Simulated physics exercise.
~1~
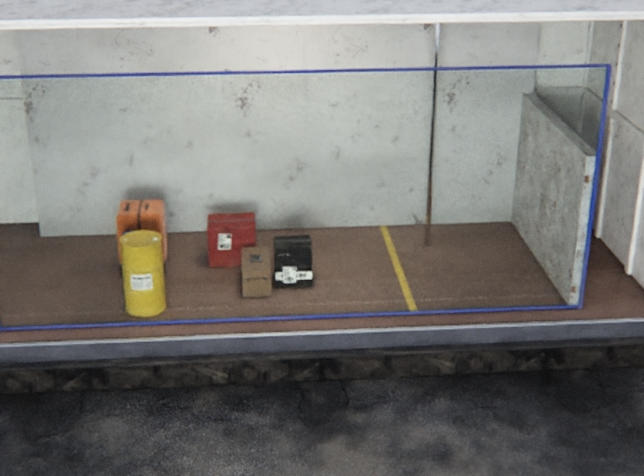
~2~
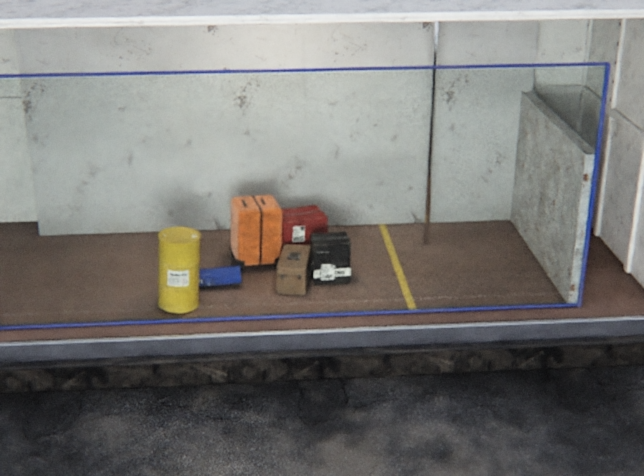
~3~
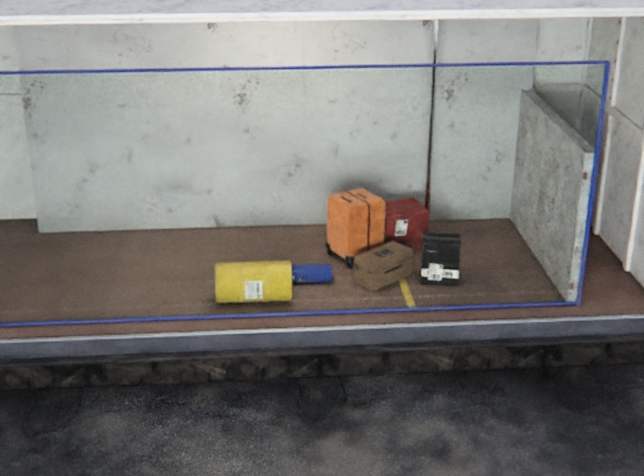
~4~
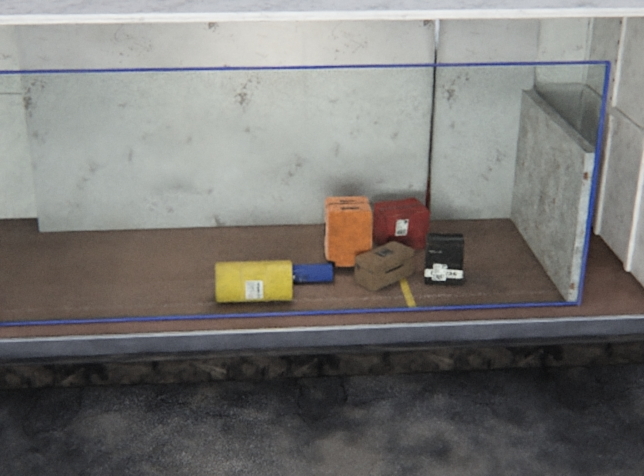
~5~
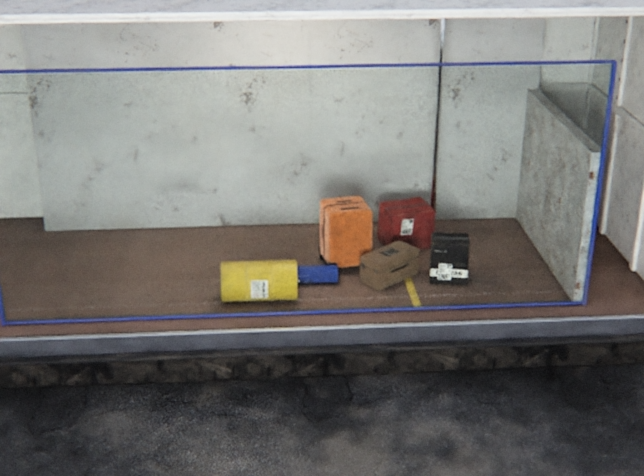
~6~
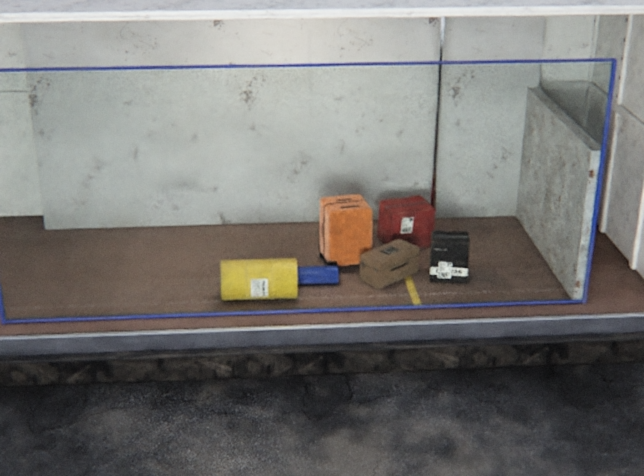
At the start, an orange case, a yellow drum, a red carton, a brown box and a black pack stand on the brown floor of a pale-walled bay, left of a yellow line. The loose things slide right, and a blue roll comes into view beside the upright drum. They carry on towards the line, the drum tipping onto its side and the brown box turning at an angle. The orange case then shifts slightly back left as the rest nearly settle. Finally, the red carton and black pack rest past the line, while the others lie short of it.
